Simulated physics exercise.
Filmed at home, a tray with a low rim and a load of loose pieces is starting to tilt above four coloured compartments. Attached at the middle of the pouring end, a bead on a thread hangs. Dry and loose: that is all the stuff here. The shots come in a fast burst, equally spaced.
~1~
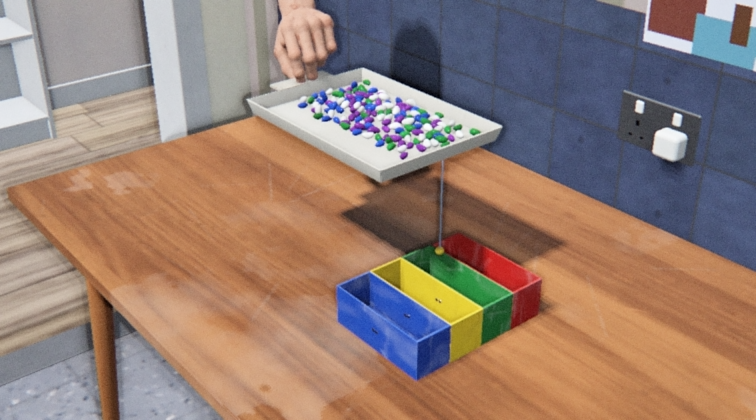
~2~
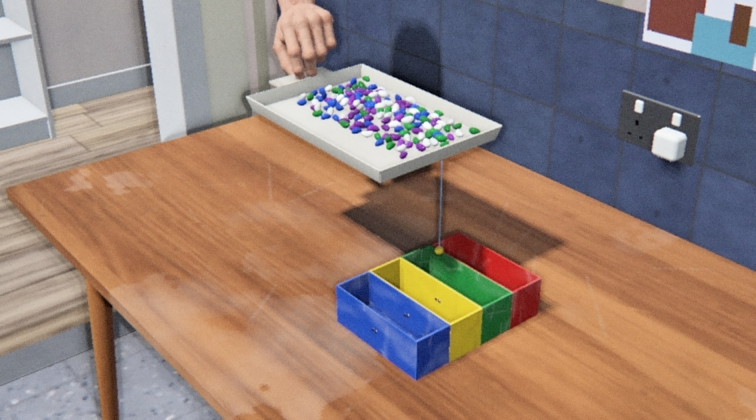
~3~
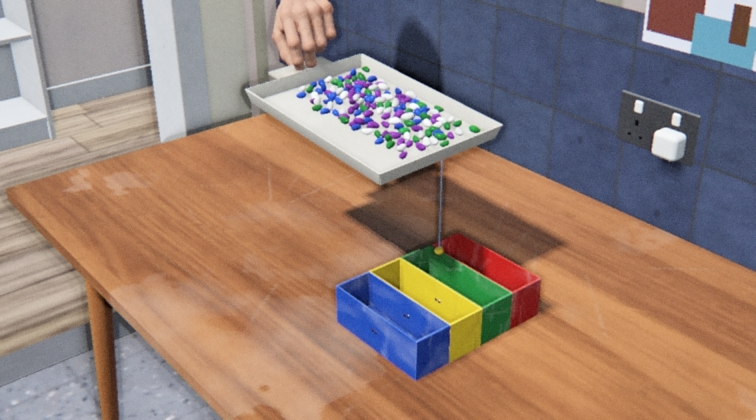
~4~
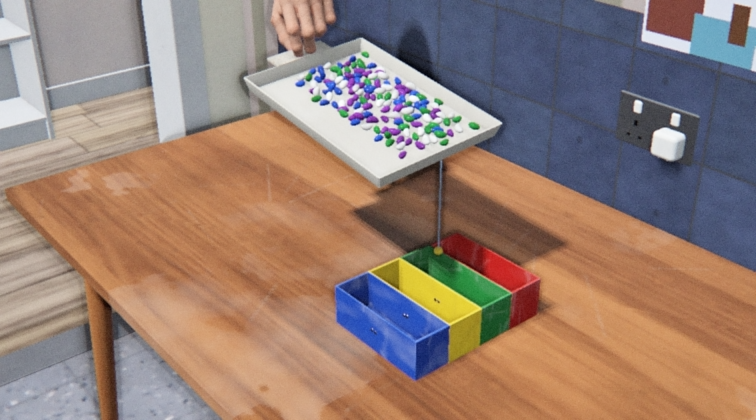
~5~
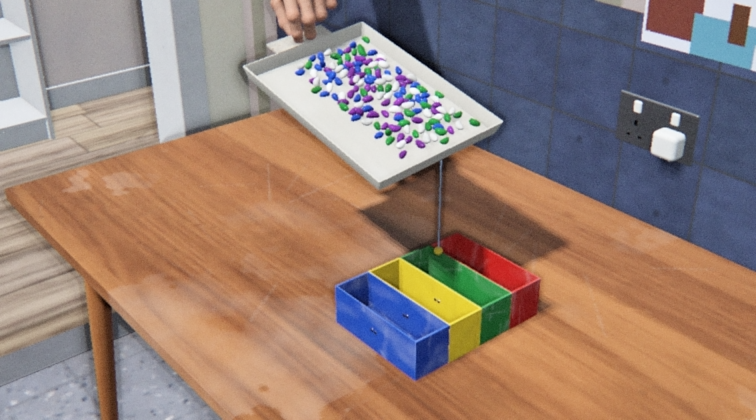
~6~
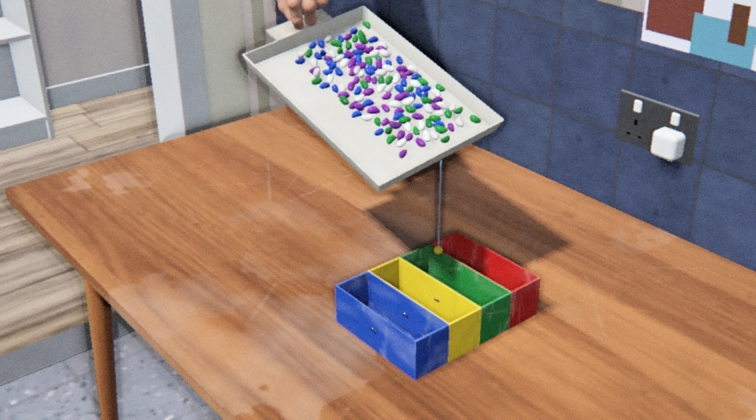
A hand at the upper left holds the far end of a pale, low-rimmed tray above a wooden table, seen from above at an angle in a room with a dark blue tiled wall. Blue, purple, green and white jelly beans cover the tray, with blue, yellow, green and red compartments below and a bead hanging on a thread. The hand lifts, steadily tilting the tray toward its near edge, while the camera stays still.
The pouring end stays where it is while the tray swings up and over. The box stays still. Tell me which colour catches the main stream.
The blue cell catches it.
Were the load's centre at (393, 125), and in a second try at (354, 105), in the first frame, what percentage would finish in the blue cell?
Roughly 50 per cent, then 50 per cent.
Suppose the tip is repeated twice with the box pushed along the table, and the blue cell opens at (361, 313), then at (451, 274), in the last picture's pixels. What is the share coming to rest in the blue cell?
First try: Roughly 10 per cent; second try: Roughly 10 per cent.
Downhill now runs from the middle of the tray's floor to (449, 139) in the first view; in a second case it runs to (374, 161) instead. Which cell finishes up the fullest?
In order, it comes out as the red one and the blue one.
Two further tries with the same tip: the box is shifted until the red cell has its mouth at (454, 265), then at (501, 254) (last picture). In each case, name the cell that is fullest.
Try 1 - that yellow cell; try 2 - that blue cell.
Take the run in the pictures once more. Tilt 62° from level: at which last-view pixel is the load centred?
Around (396, 149).
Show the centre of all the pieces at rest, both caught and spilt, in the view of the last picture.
Once nothing moves, the middle sits near (398, 328).
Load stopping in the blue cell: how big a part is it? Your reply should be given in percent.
About 50 %.
Just after the last frame, tray tipped steeply; almost all on the tray; about a tenth falling or outside the box.
A moment on, tray tipped right over; roughly half on the tray; roughly a quarter in the blue cell; about a tenth in the yellow cell; just a few in the green cell; about a tenth falling or outside the box.
Further on, tray tipped past a quarter turn; roughly half in the blue cell; roughly a third in the yellow cell; about a tenth in the green cell; about a tenth falling or outside the box.
When it is over, tray tipped past a quarter turn; roughly half in the blue cell; roughly a third in the yellow cell; about a tenth in the green cell; not one in the red cell; about a tenth outside the box.
